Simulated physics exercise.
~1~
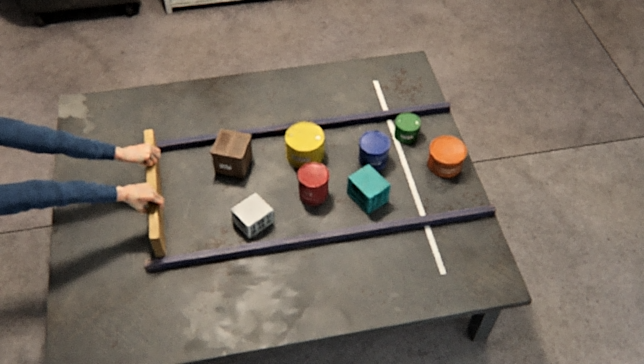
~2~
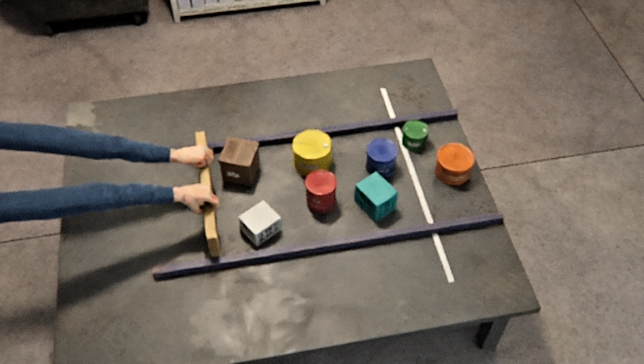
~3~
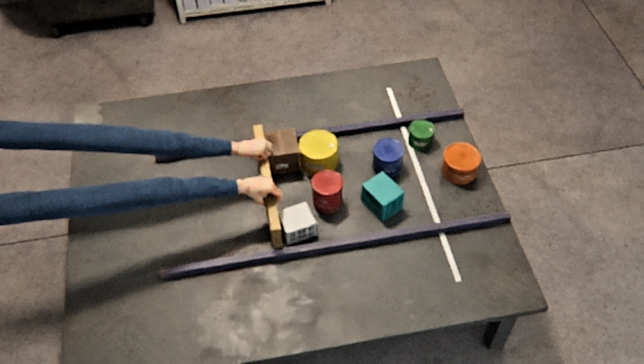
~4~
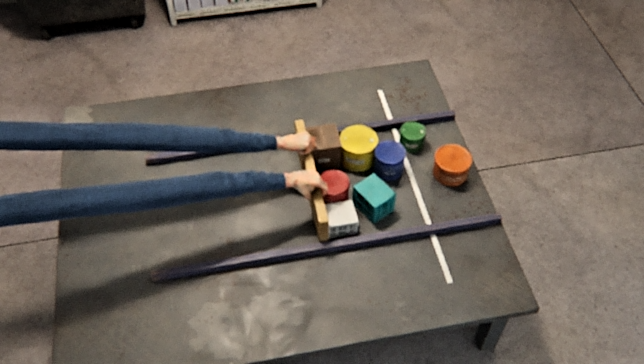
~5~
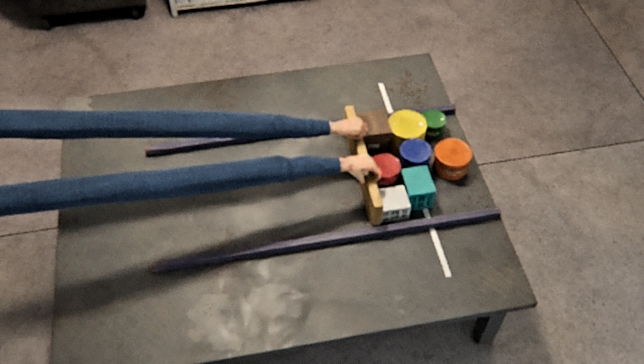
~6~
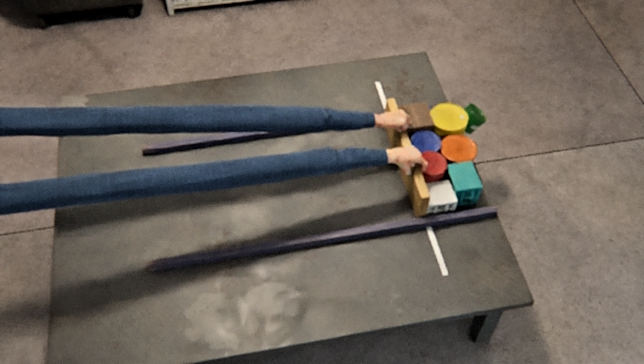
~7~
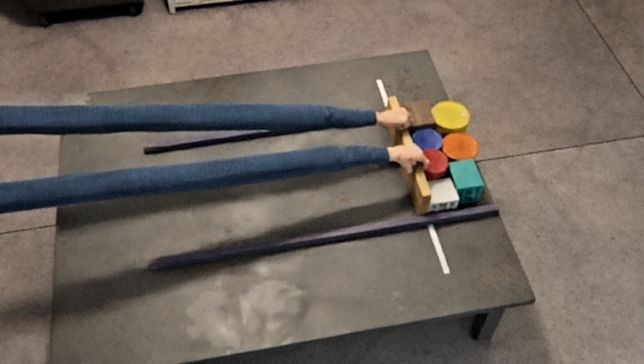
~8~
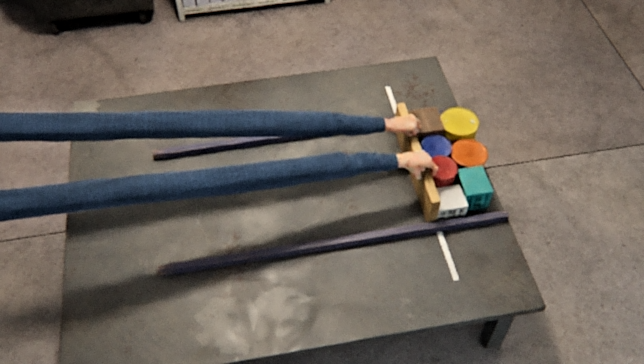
Two hands push a plank that bunches colourful objects rightward until the green one falls off.
